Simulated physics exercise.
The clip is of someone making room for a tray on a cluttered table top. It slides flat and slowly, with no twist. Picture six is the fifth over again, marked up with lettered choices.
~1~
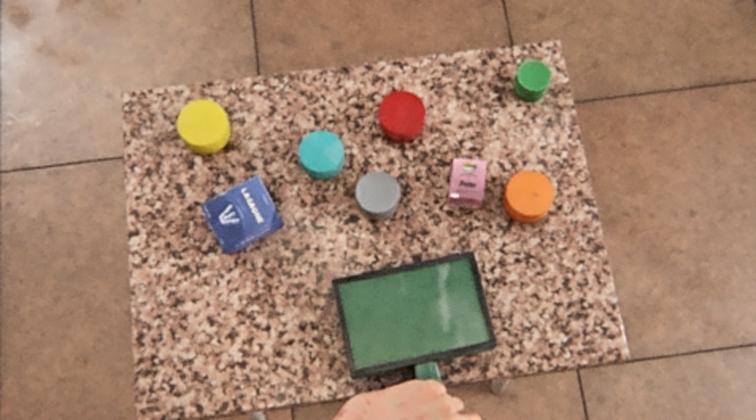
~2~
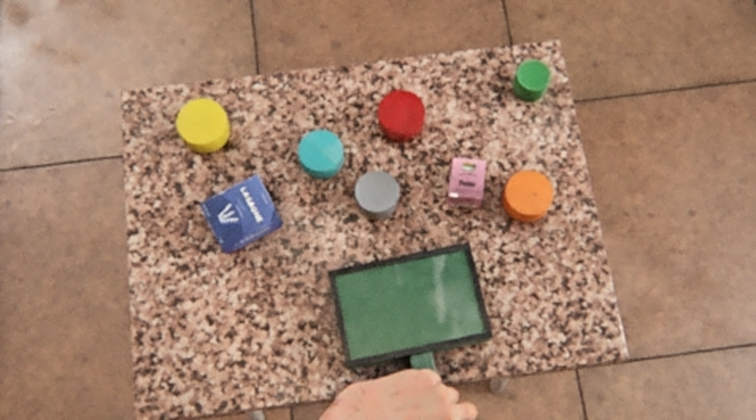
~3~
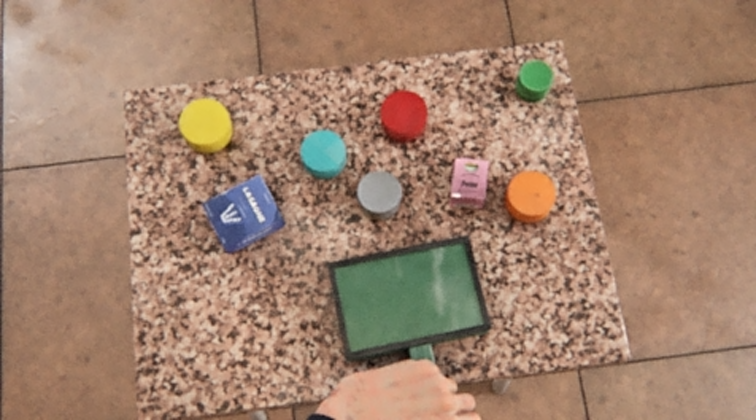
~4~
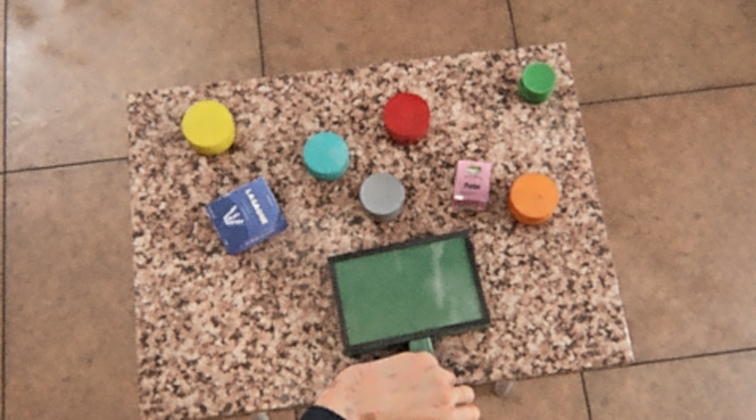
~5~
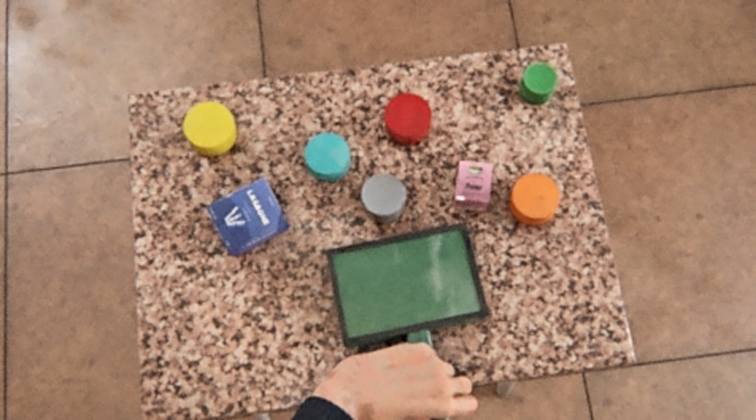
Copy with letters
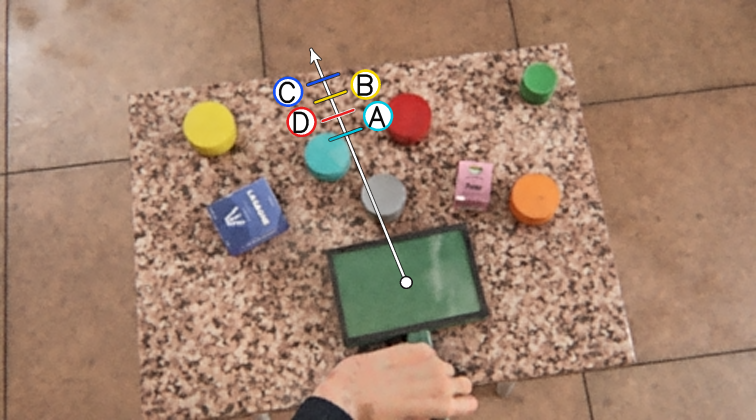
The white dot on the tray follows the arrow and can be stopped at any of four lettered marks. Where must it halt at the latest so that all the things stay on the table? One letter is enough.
It should halt at A.
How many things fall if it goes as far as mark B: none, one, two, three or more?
In all, three or more.
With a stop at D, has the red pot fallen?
Yes.
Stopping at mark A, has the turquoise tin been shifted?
Yes.
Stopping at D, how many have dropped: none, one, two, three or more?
Three or more.
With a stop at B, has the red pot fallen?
Yes.
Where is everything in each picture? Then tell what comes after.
The first picture shows pink packet (467, 184); blue packet (243, 216); green tub (532, 82).
The second picture shows tray (409, 304); yellow pot (204, 126).
The third picture shows tray (409, 297); turquoise tin (324, 155).
The fourth picture shows tray (408, 290); red pot (406, 119).
The fifth picture shows tray (406, 283); blue packet (249, 218); green tub (539, 84); yellow pot (211, 129).
On the marked copy, A at (346, 134); B at (331, 97); C at (323, 79); D at (338, 115); the arrow from (406, 282) to (311, 50); the white dot at (406, 282).
Following A. Soon after the start, tray (383, 228); grey tub (374, 163); pink packet (472, 175).
Later, tray (362, 175); red pot (403, 101); grey tub (358, 111).
In the end, tray (346, 138); red pot (392, 65); grey tub (349, 75); nothing has fallen.
As for the rest, B drops the turquoise tin, red pot and grey tub; C drops the turquoise tin, red pot and grey tub; D drops the turquoise tin, red pot and grey tub.
